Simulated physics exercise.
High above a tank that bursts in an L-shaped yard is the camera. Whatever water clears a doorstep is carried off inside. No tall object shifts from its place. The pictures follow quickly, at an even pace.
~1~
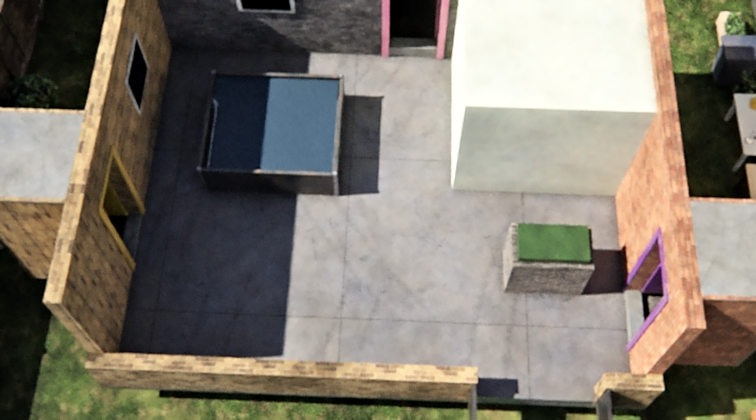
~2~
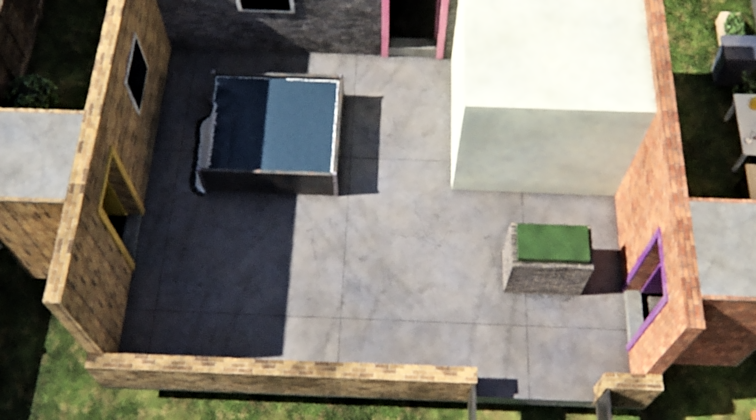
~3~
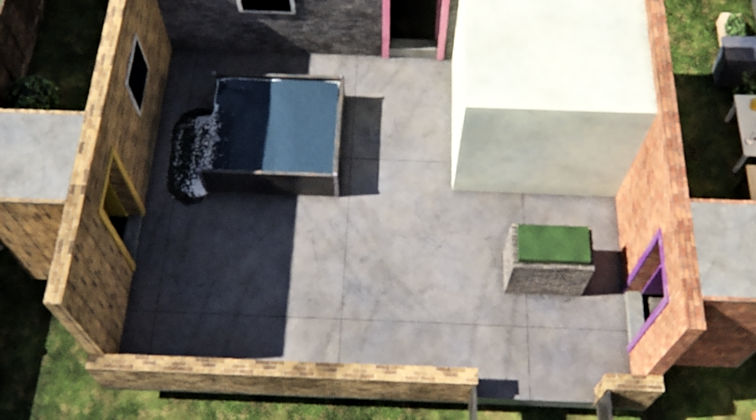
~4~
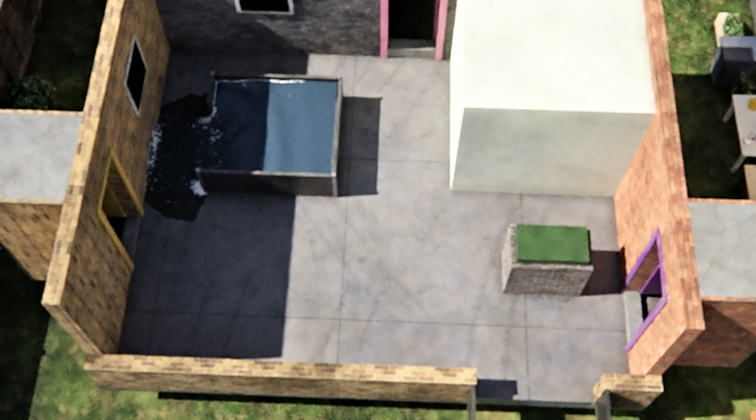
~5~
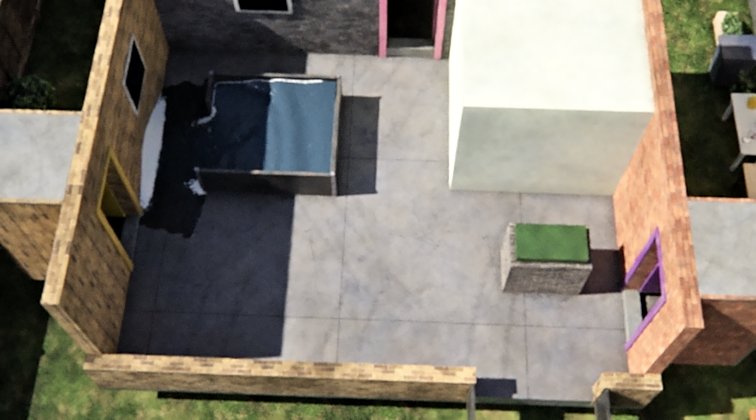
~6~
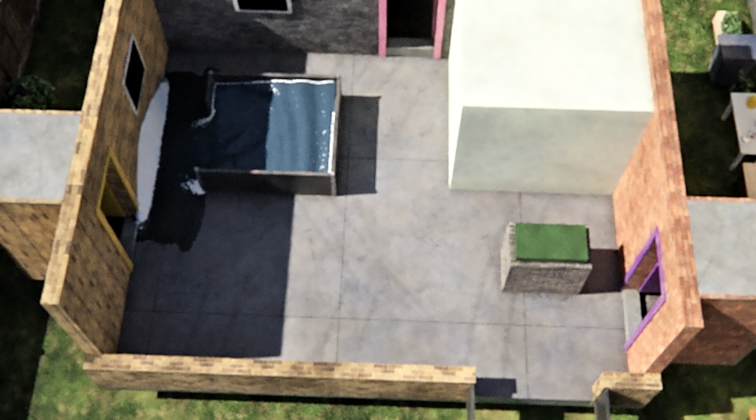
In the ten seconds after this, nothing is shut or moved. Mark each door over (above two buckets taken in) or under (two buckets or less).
Yellow door: Over. Pink door: Under. Purple door: Under.
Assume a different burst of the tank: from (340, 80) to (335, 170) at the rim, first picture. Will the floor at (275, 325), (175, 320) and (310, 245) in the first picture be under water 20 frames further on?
The first spot is spared, the second spared, the third spared.
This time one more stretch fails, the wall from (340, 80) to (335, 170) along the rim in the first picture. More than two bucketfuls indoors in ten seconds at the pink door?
Door pink: It goes beyond the limit.
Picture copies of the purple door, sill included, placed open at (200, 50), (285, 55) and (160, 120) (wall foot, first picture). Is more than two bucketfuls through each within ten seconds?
Door by door, it goes clears the line, misses the line, clears the line.
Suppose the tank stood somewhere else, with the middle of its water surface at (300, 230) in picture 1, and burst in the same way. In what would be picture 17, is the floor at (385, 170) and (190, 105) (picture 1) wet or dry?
Result: Spared; inundated.
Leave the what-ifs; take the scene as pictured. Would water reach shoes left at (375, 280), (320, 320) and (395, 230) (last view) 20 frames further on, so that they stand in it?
First spot not wet, second soaked, third not wet.
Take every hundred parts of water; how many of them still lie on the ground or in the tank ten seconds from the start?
My reckoning gives about 92 %.
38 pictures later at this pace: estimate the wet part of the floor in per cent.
Some 80 in a hundred.
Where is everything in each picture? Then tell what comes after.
In the first frame, still water in the open tank at (273, 124).
In the second frame, the front is at a hidden place, out from the gap at (211, 149).
In the third frame, the front is at (188, 117), out from the gap at (212, 151).
In the fourth frame, the front is at (160, 114), out from the gap at (210, 152).
In the fifth frame, water pours out at (209, 151) and has run to (163, 91).
In the sixth frame, the front is at (137, 239), out from the gap at (209, 151).
A moment on, water covers 15 % of the floor; the yellow door under two buckets in, the pink door not reached, the purple door not reached.
Next, water covers 30 % of the floor; the yellow door over two buckets in, the pink door not reached, the purple door not reached.
Then, water covers 45 % of the floor; the yellow door over two buckets in, the pink door wet at the sill, nothing in, the purple door not reached.
Later, water covers 80 % of the floor; the yellow door over two buckets in, the pink door wet at the sill, nothing in, the purple door wet at the sill, nothing in.
In the end, water covers 100 % of the floor; the yellow door over two buckets in, the pink door wet at the sill, nothing in, the purple door wet at the sill, nothing in.
